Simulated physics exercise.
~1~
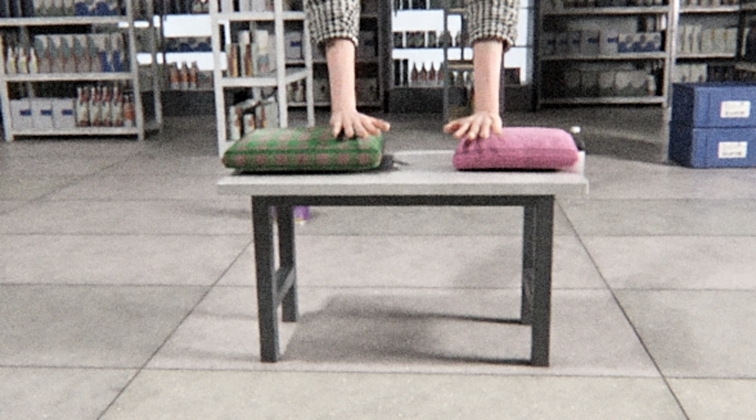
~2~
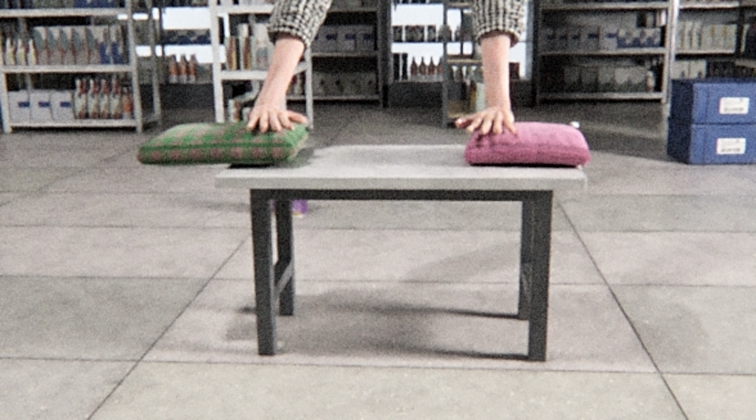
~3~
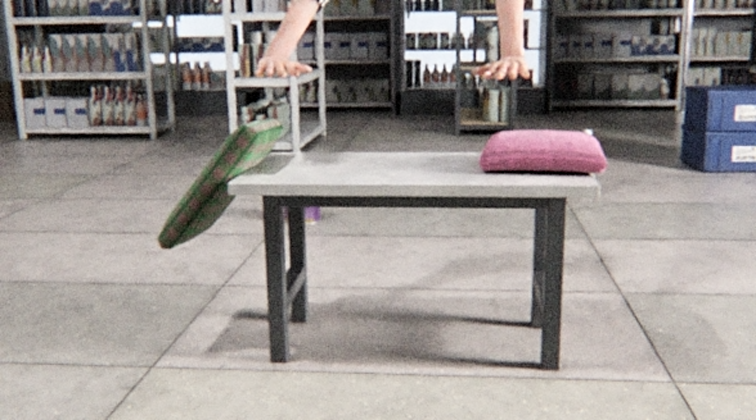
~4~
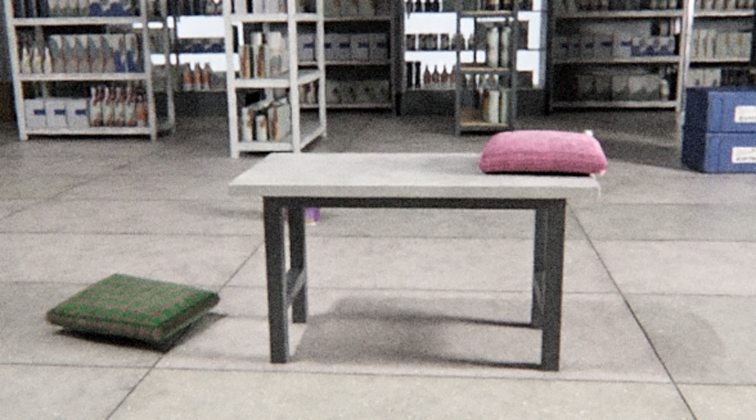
The footage shows two hands on a bench sliding a green checked cushion to the left and a pink cushion slightly to the right. As the hands lift away, the green cushion tips over the left end and falls to the floor, while the pink one stays on the bench.
